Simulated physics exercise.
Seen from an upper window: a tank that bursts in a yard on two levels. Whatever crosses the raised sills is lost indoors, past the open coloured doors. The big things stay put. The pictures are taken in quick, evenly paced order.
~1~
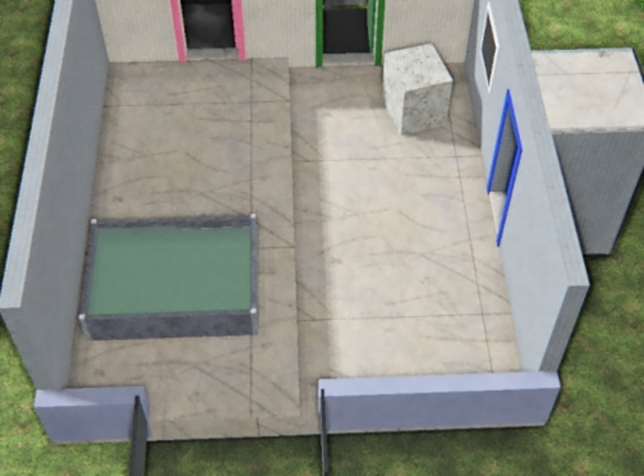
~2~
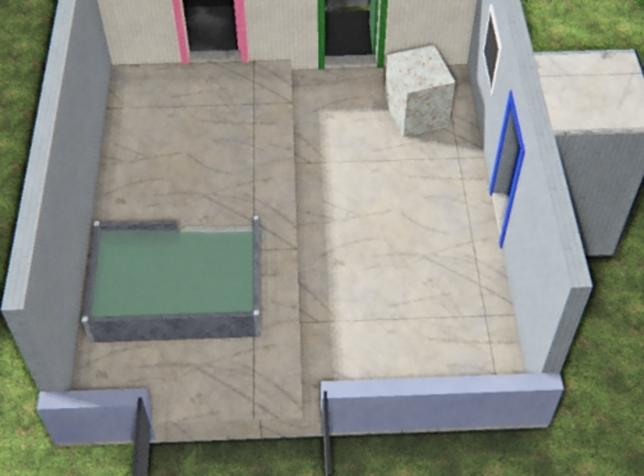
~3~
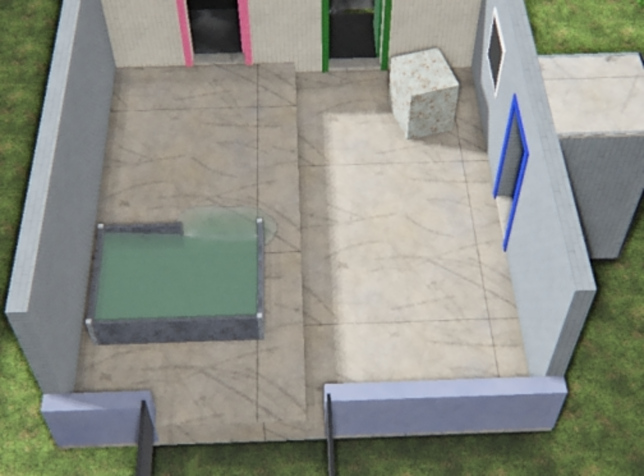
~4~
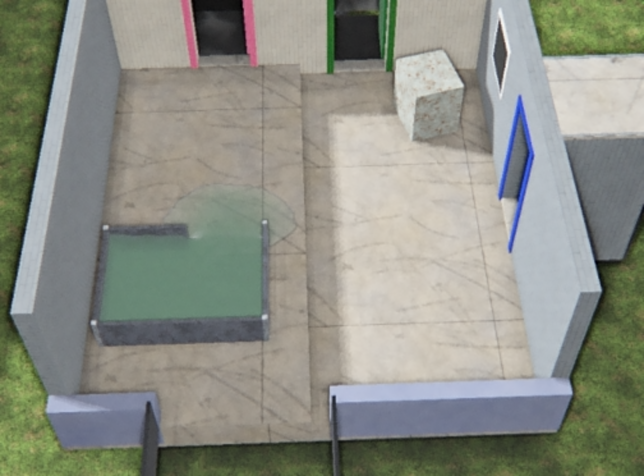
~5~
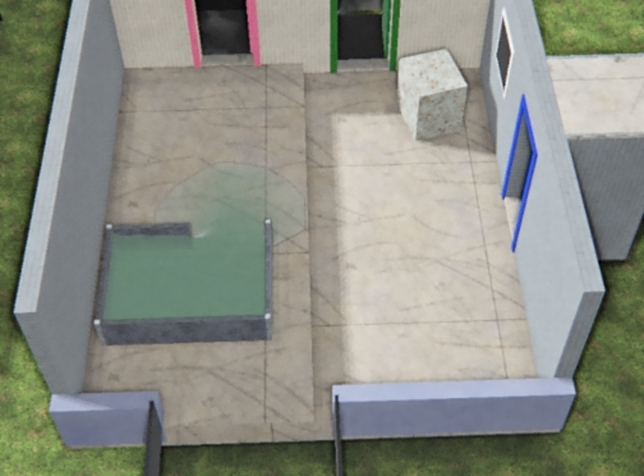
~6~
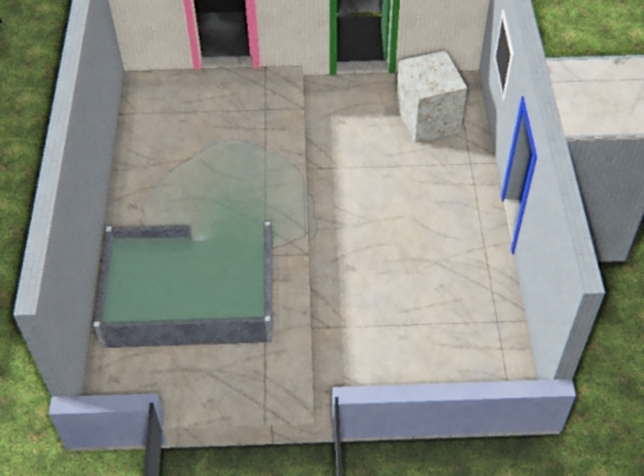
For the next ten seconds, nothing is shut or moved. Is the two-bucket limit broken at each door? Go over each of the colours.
Blue door: Limit kept, green door: Limit broken, pink door: Limit broken.
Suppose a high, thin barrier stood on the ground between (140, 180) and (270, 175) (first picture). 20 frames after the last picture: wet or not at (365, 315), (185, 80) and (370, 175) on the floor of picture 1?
Untouched, untouched, submerged.
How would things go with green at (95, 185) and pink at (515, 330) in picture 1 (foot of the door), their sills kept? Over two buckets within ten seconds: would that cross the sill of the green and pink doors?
Result - the green one stays within limits while the pink one stays within limits.
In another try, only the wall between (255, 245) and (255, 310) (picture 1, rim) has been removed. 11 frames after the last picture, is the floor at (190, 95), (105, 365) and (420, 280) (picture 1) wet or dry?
Untouched, untouched, soaked.
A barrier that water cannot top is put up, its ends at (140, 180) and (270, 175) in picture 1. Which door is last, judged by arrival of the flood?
Last: The pink one.
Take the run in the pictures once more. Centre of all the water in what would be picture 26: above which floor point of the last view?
I'd say near (237, 194).
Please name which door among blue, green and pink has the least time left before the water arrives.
From the pictures, my answer is the pink door.
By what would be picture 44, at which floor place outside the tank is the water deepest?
Somewhere close to (471, 72).
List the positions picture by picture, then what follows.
The tank at (172, 269) is whole and still, in the first frame.
The front is at a hidden place, out from the gap on the tank's far side, in the second frame.
The front is at (194, 212), out from the gap on the tank's far side, in the third frame.
Water pours out on the tank's far side and has run to (212, 189), in the fourth frame.
Water pours out on the tank's far side and has run to (216, 167), in the fifth frame.
The front is at (236, 144), out from the gap on the tank's far side, in the sixth frame.
A moment on, water covers 25 % of the floor; the blue door not reached, the green door not reached, the pink door wet at the sill, nothing in.
Next, water covers 40 % of the floor; the blue door not reached, the green door not reached, the pink door over two buckets in.
Then, water covers 45 % of the floor; the blue door not reached, the green door under two buckets in, the pink door far over two buckets in.
Later, water covers 50 % of the floor; the blue door wet at the sill, nothing in, the green door over two buckets in, the pink door far over two buckets in.
In the end, water covers 80 % of the floor; the blue door wet at the sill, nothing in, the green door over two buckets in, the pink door far over two buckets in.
